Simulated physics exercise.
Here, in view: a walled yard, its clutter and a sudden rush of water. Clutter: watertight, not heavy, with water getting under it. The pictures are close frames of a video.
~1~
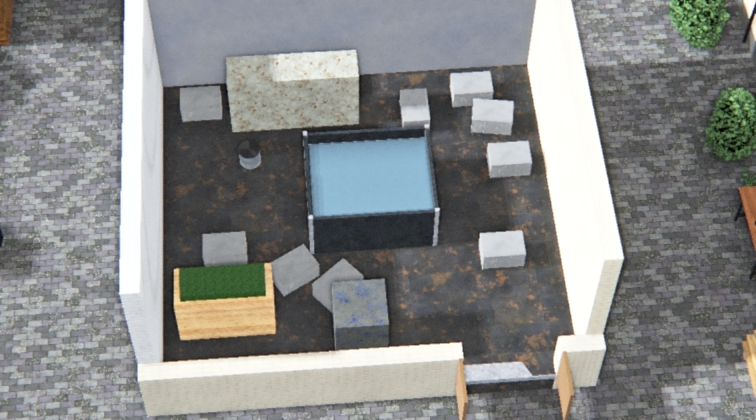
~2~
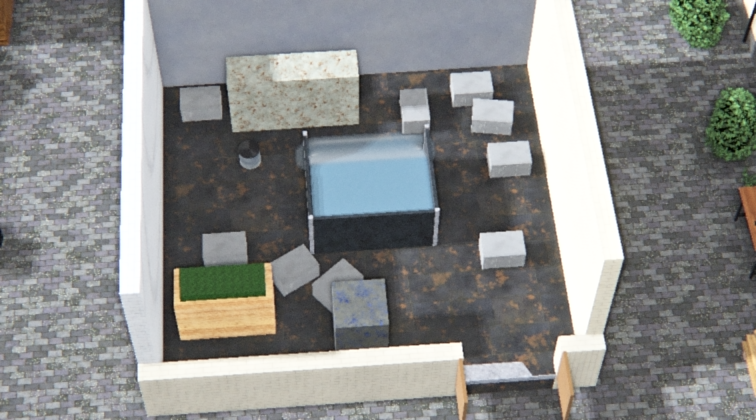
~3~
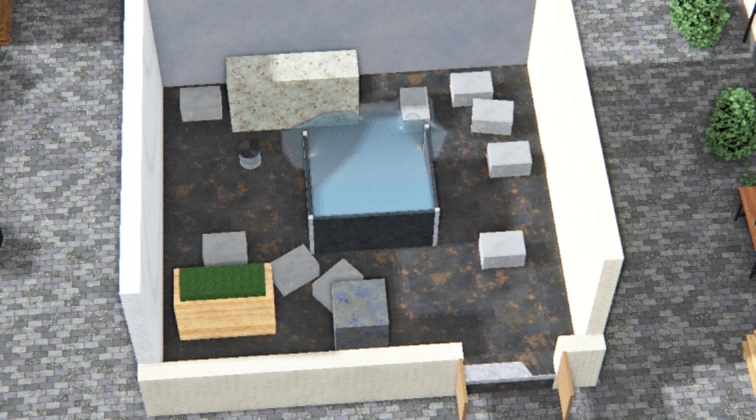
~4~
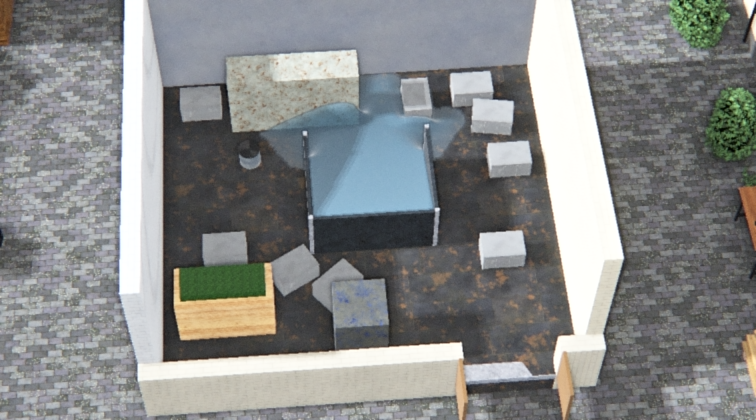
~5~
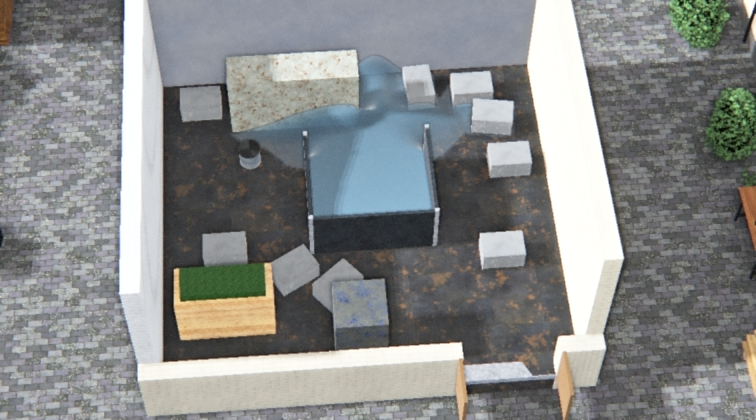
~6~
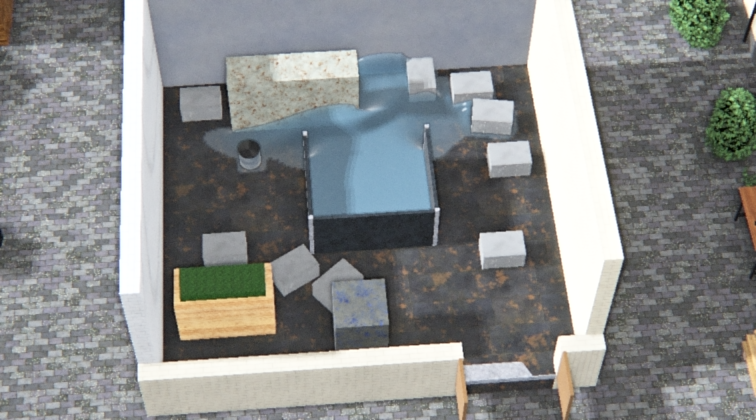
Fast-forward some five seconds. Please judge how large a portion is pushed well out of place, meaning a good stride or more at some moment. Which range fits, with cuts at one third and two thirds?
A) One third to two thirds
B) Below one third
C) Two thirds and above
The answer is C.
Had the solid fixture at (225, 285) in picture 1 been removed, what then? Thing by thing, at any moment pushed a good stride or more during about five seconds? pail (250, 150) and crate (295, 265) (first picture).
The first one covered that distance and the second one stopped shy.
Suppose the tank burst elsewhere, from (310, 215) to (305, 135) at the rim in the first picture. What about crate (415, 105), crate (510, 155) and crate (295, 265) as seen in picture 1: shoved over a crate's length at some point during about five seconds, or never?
The first: Fell short; the second: Fell short; the third: Went past that.
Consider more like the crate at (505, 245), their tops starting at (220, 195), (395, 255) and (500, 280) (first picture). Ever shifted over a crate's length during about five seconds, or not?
Copy by copy, in order: Relocated, largely stays, relocated.
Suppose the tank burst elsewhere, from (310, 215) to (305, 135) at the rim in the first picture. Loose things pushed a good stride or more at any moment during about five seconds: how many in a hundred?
Estimate: Close to 50 in a hundred.
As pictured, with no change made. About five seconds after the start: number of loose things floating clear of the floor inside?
The count comes to 4.
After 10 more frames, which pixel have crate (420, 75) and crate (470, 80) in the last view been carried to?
Look around pixels (495, 104) and (510, 73).
A moment on, 2 of 10 are well off their spots; 1 afloat.
Next, 4 of 10 are well off their spots; 3 afloat.
Later, 6 of 10 are well off their spots; 2 afloat.
In the end, 7 of 10 are well off their spots, and 7 have been at some point; 4 afloat.
